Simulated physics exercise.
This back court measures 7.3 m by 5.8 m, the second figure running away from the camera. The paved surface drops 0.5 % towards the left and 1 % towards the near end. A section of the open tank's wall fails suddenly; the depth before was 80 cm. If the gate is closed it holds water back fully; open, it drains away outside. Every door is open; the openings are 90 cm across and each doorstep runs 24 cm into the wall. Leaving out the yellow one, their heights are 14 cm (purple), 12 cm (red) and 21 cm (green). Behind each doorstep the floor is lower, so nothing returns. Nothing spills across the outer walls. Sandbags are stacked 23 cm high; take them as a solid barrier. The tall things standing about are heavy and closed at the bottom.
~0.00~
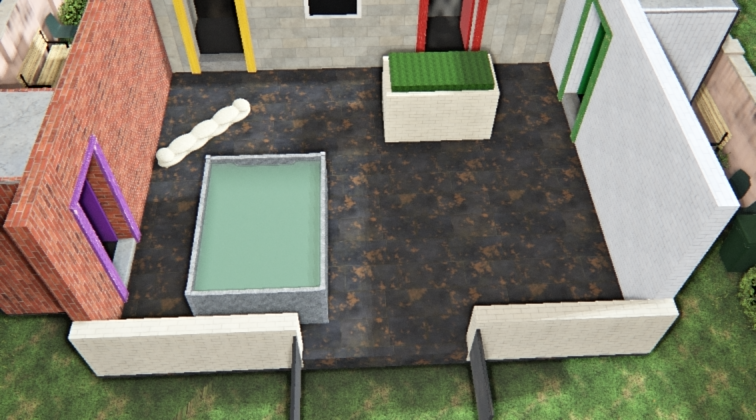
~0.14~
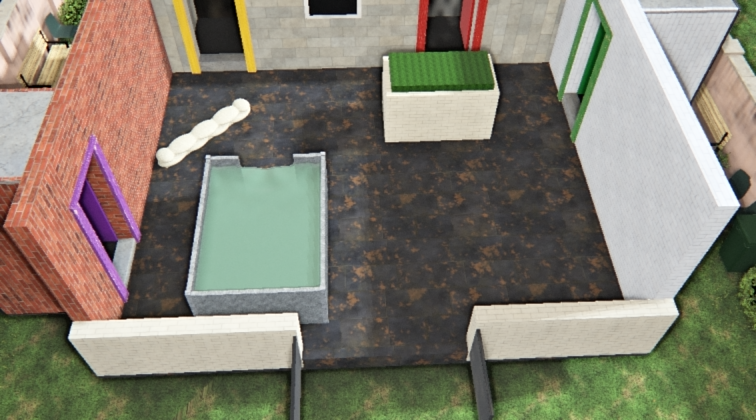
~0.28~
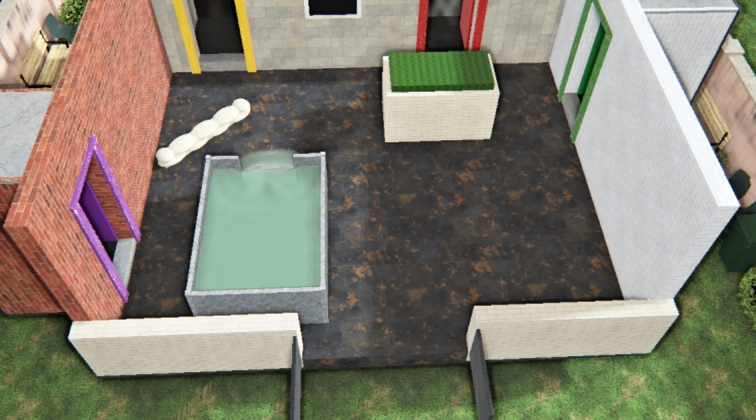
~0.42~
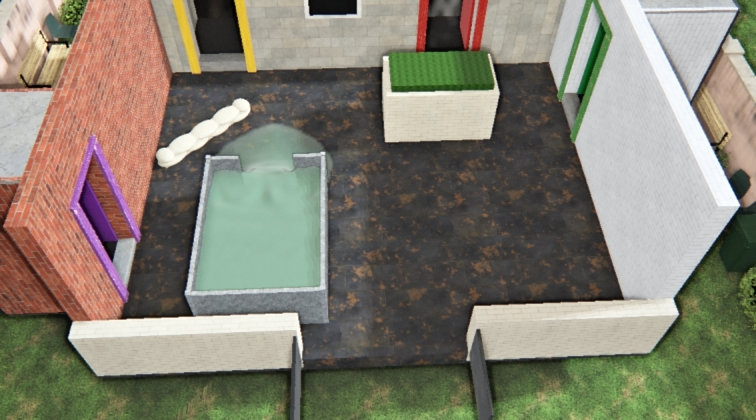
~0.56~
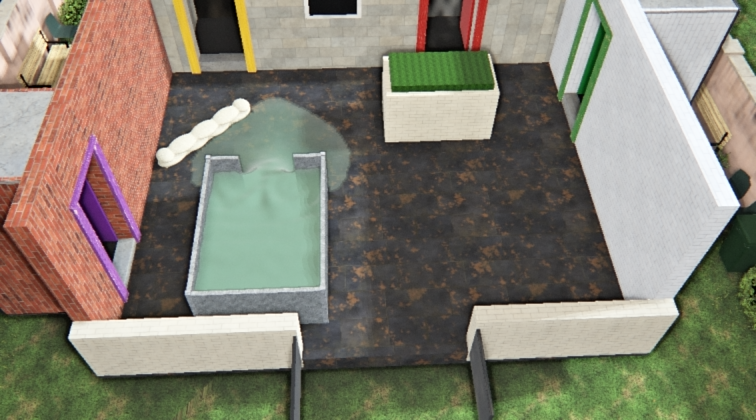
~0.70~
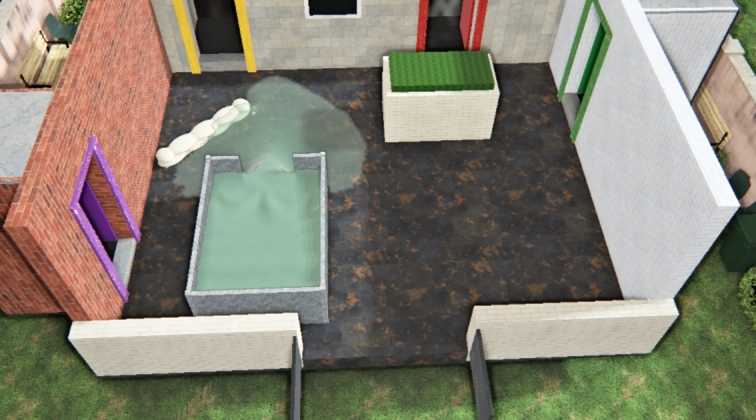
The video shows a walled, paved yard with colored doorways and an open tank of greenish water; a section of the tank's far wall gives way, and water pours through the gap and fans out across the dark paving.
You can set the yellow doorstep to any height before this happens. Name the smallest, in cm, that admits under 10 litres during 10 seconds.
Close to 12.5 cm is just enough.
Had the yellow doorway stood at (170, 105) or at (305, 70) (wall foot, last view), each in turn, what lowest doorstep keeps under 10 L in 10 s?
Roughly 16 and 34 cm.
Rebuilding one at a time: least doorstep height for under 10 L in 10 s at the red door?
Roughly 8.0 cm at red.
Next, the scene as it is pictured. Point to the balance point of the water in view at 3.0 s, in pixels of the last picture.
Around (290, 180).
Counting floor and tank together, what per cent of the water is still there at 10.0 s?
About 94 per cent.
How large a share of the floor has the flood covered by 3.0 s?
Some 45 per cent of it.
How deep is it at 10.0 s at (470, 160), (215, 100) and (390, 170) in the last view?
In that order: 1, 8 and 2 cm.
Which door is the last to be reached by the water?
The green one.
After 1.4 s water covers 25 % of the floor, deepest (44 cm) near (269, 186); 7 cm at the yellow door, 0 litres in over its 23 cm doorstep.
After 3.0 s water covers 45 % of the floor, deepest (30 cm) near (305, 76); 11 cm at the yellow door, 0 litres in over its 23 cm doorstep.
After 10.0 s water covers 95 % of the floor, deepest (16 cm) near (157, 149); 9 cm at the yellow door, 0 litres in over its 23 cm doorstep.
At the yellow door as built, the water arrived by 1.2 s and peaked near 14 cm at 5.8 s.
With a doorstep of 10.5 cm, 26 litres would have come in within the 10 s; with 14.5 cm, 2 litres. So under 10 litres takes about 12.5 cm.
